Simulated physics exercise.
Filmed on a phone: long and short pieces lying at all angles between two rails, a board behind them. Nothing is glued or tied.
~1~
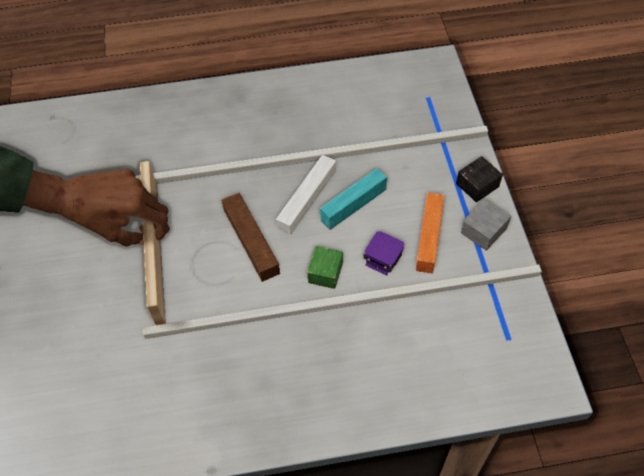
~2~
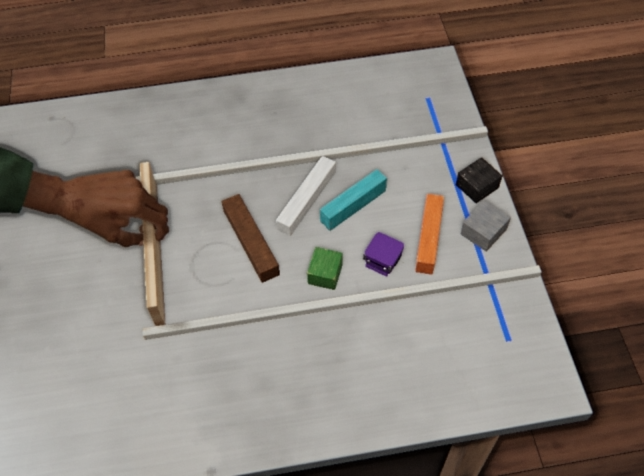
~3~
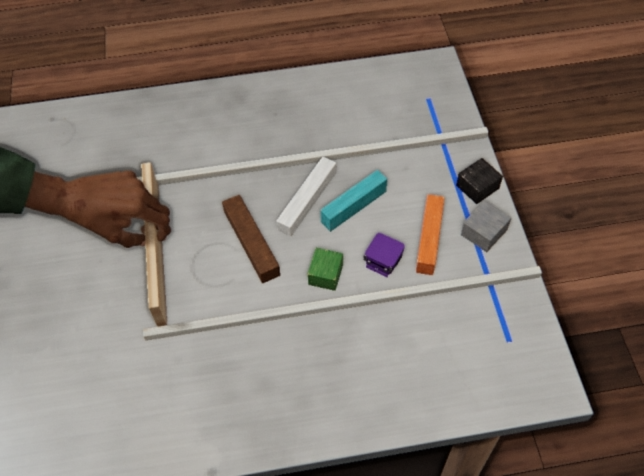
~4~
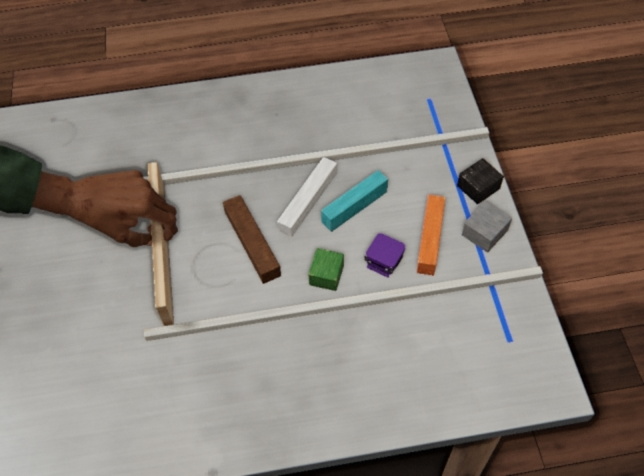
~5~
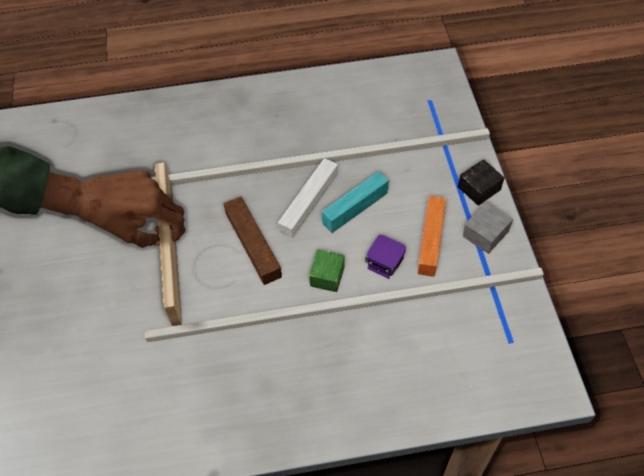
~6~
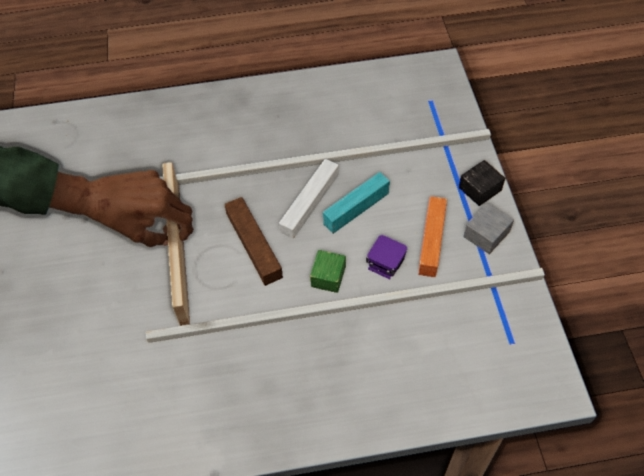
A hand slides a wooden board slightly right between two rails, touching no coloured blocks.
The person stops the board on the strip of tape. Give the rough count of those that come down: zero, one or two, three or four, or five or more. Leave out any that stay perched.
Here the number that fall off is three or four.
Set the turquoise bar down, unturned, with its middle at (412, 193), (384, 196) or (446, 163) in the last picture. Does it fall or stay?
The turquoise bar stays on; remains up; drops off.
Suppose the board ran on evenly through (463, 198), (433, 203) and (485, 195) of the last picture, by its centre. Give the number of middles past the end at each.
Place by place, 3, 1 and 5.
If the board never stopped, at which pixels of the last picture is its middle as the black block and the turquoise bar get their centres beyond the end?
At (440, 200) for the black block; at (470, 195) for the turquoise bar.
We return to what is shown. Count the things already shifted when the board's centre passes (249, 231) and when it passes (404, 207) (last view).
By then 1, and 7.
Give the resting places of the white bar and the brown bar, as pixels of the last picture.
Near (484, 171) and (478, 205).
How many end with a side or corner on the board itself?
It touches 2.
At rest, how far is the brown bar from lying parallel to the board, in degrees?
About 0°.
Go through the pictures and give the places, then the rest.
The first frame shows black block (479, 179); grey block (486, 225); orange bar (430, 233); board (152, 241); tape (464, 206).
The second frame shows grey block (485, 226); turquoise bar (354, 200).
The third frame shows orange bar (430, 234); white bar (307, 196).
The fourth frame shows black block (480, 181); purple case (385, 256).
The fifth frame shows grey block (487, 228); green block (327, 271).
The sixth frame shows black block (482, 183); grey block (488, 228); orange bar (433, 236); board (176, 241); tape (467, 209).
Soon after, none off yet; black block at rest near (482, 183); grey block at rest near (488, 228); orange bar at rest near (433, 236).
After that, none off yet; black block at rest near (482, 183); grey block moving near (499, 226); orange bar displaced a little near (467, 230).
In the end, the number that fall off is three or four; gone, orange bar, grey block and black block.
